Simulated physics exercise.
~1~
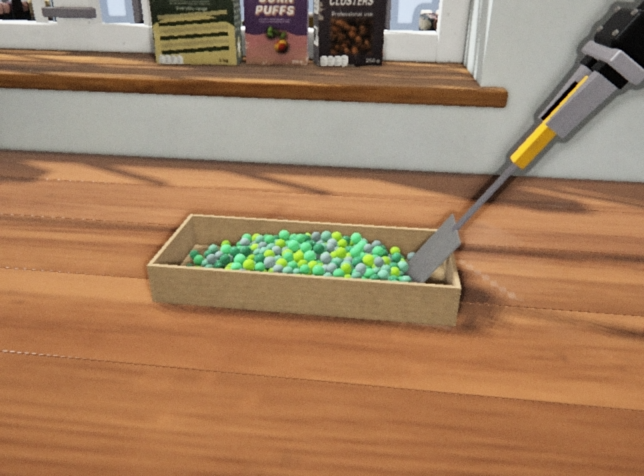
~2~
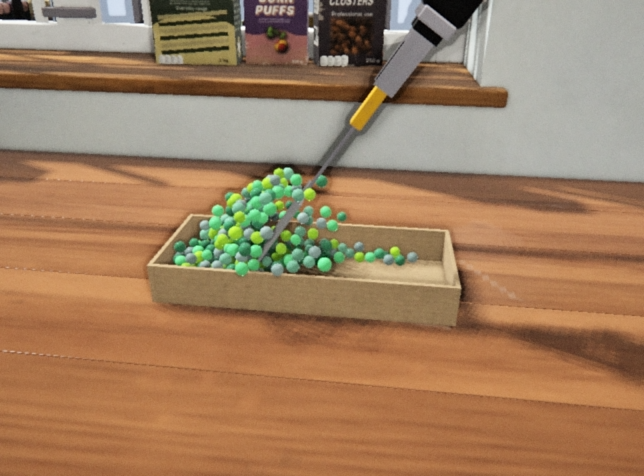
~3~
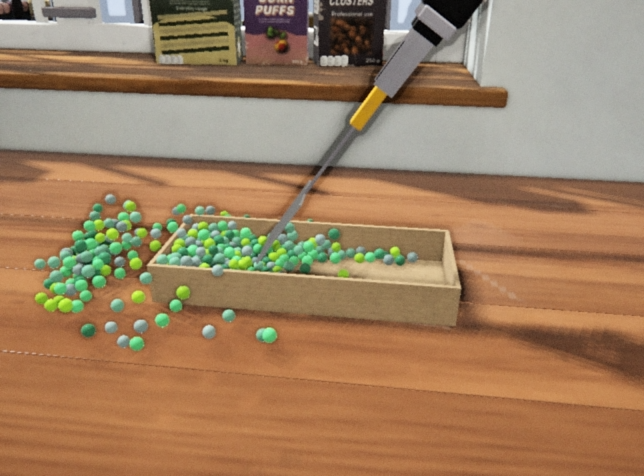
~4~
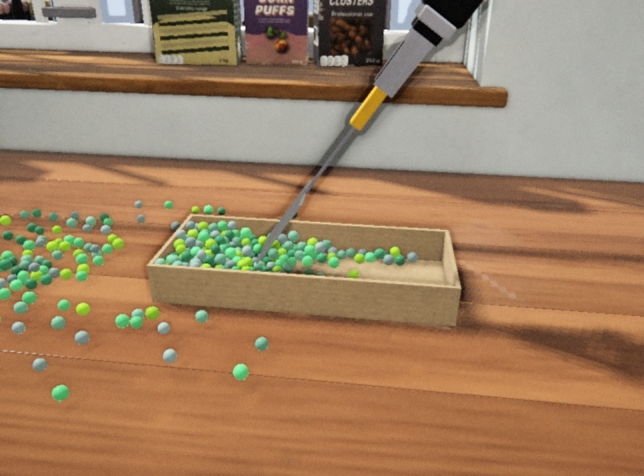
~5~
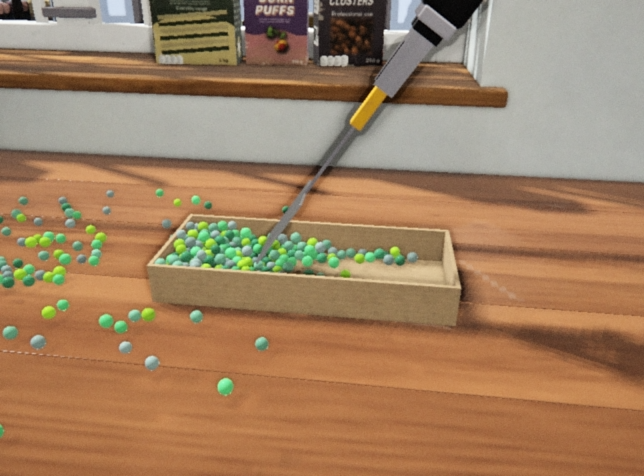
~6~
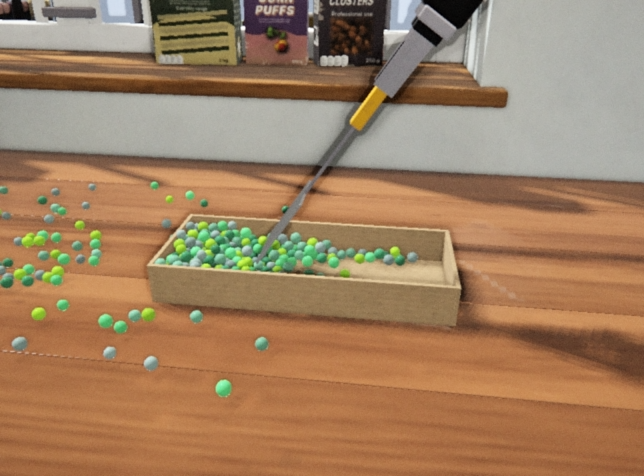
A wooden surface beneath a windowsill lined with snack packages is seen from slightly above by a still camera. A shallow, light wooden trough holds many small round sweets in greens, yellow-green and grey, with a spatula held by a robotic arm at its right end. The spatula sweeps left through the trough, piling the sweets into a tall heap, and stops. Many spill over the left end and scatter across the surface, some rolling out of view at left. The spatula stays put, with the remaining sweets gathered mostly in the trough's left half and others strewn outside.
